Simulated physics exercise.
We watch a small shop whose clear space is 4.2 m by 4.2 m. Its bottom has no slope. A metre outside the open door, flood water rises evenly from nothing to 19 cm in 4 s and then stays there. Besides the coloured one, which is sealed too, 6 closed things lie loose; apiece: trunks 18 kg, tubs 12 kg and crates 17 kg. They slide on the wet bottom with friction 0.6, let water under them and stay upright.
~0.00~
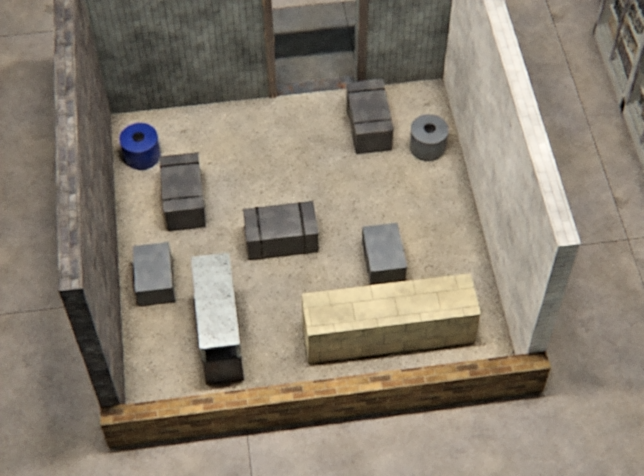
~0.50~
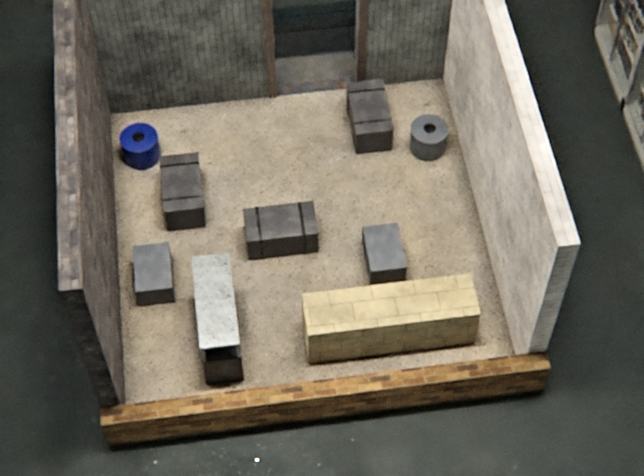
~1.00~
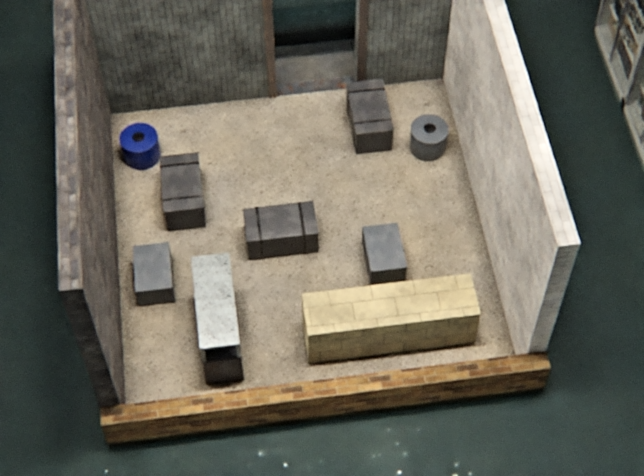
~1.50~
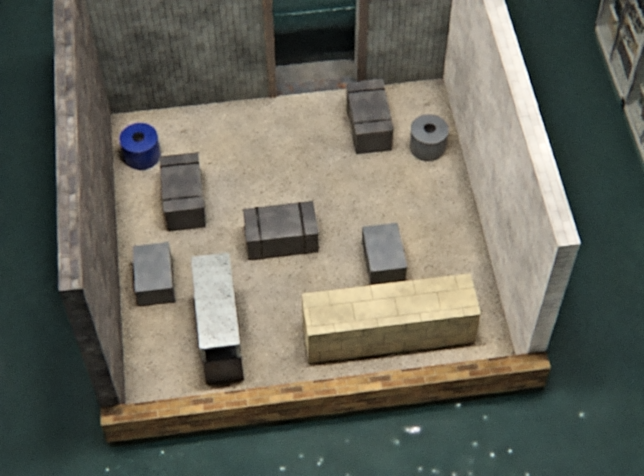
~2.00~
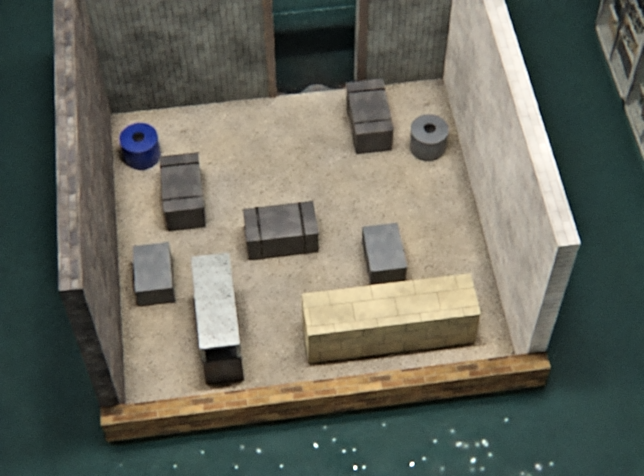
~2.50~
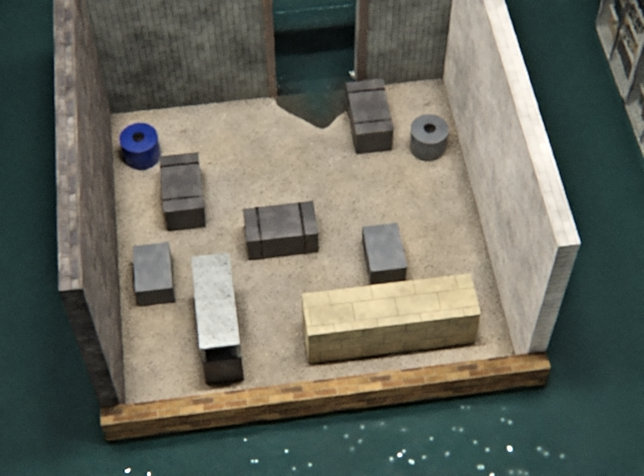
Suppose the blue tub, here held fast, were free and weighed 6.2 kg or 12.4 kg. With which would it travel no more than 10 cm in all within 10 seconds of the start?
For it, the lower weight is enough.
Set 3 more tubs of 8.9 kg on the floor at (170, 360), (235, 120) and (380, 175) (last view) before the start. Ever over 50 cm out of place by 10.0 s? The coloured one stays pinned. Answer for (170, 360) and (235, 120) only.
In turn: Under, short of it.
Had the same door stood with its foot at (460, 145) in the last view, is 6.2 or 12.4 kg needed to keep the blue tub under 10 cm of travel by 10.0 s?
Then neither weight holds it.
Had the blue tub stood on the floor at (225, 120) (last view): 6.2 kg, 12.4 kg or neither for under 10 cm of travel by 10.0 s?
The smaller is enough.
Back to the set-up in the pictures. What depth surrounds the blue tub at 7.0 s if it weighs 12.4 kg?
About 1 cm.
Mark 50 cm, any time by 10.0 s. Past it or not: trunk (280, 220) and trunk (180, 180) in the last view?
In turn: Past it, short of it.
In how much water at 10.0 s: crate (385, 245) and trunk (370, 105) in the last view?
About 10 and 5 cm.
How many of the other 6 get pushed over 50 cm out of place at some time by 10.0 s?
I count 1.
After 3.5 s the blue tub would be 0 cm from its start with 6.2 kg and 0 cm from its start with 12.4 kg; 0 cm of water round it then.
After 4.5 s the blue tub would be 0 cm from its start with 6.2 kg and 0 cm from its start with 12.4 kg; 0 cm of water round it then.
After 7.0 s the blue tub would be 0 cm from its start with 6.2 kg and 0 cm from its start with 12.4 kg; 1 cm of water round it then.
After 10.0 s the blue tub would be 0 cm from its start with 6.2 kg and 0 cm from its start with 12.4 kg; 3 cm of water round it then.
